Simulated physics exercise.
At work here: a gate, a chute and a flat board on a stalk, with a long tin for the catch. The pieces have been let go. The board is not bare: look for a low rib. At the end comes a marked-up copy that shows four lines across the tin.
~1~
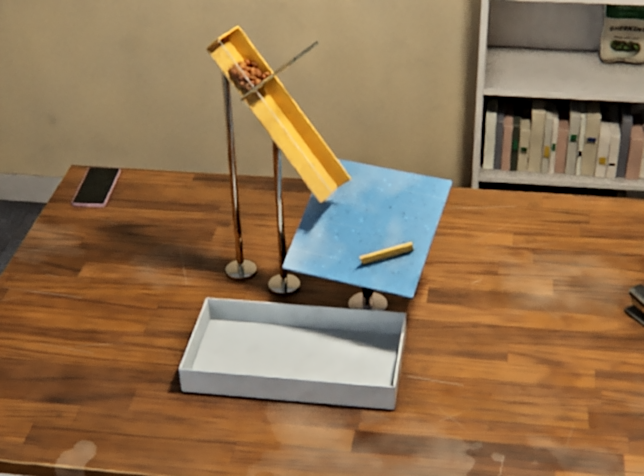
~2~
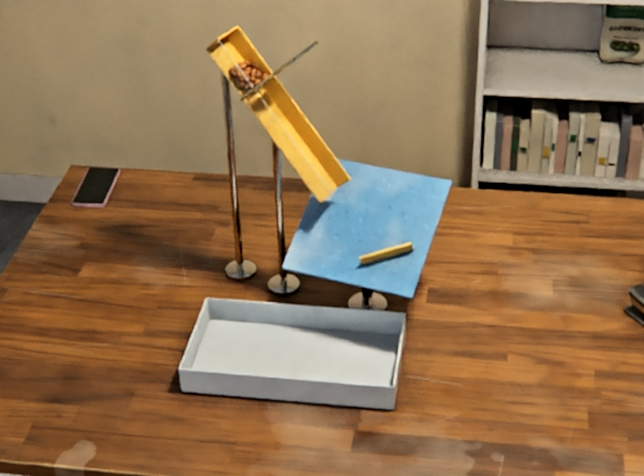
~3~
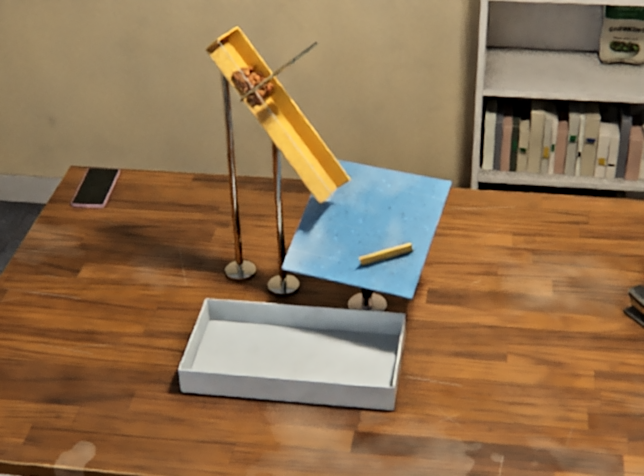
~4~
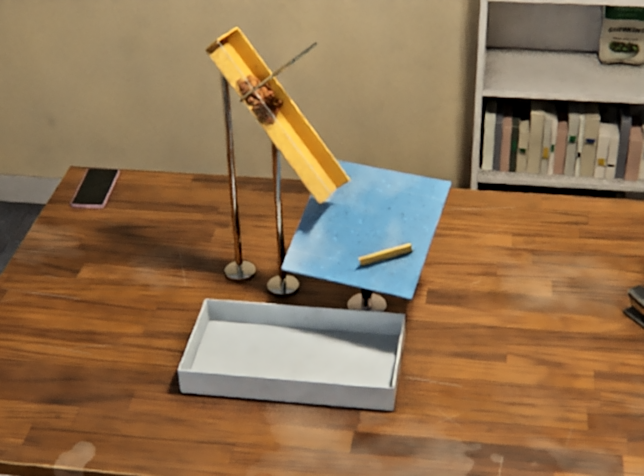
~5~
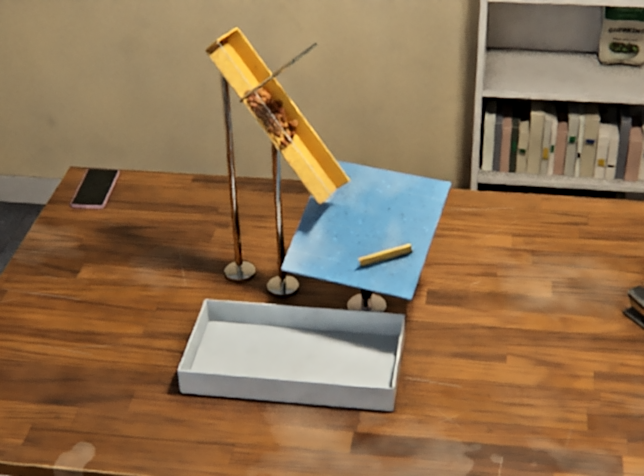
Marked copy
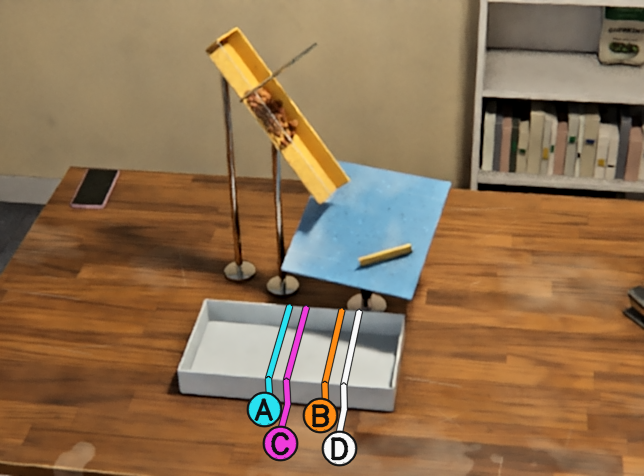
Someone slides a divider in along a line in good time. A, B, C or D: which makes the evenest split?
Choose B.
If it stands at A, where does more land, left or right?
Right.
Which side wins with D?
Left.
On the marked copy, line A crosses the front rim at (268, 378); line B crosses the front rim at (325, 383); line C crosses the front rim at (286, 379); line D crosses the front rim at (343, 384).
For line A, of what is caught, only a few on the left of the divider, all but a few on the right.
For line B, of what is caught, close to two thirds on the left of the divider, close to a third on the right.
For line C, of what is caught, a small share on the left of the divider, all but a few on the right.
For line D, of what is caught, all but a few on the left of the divider, a small share on the right.
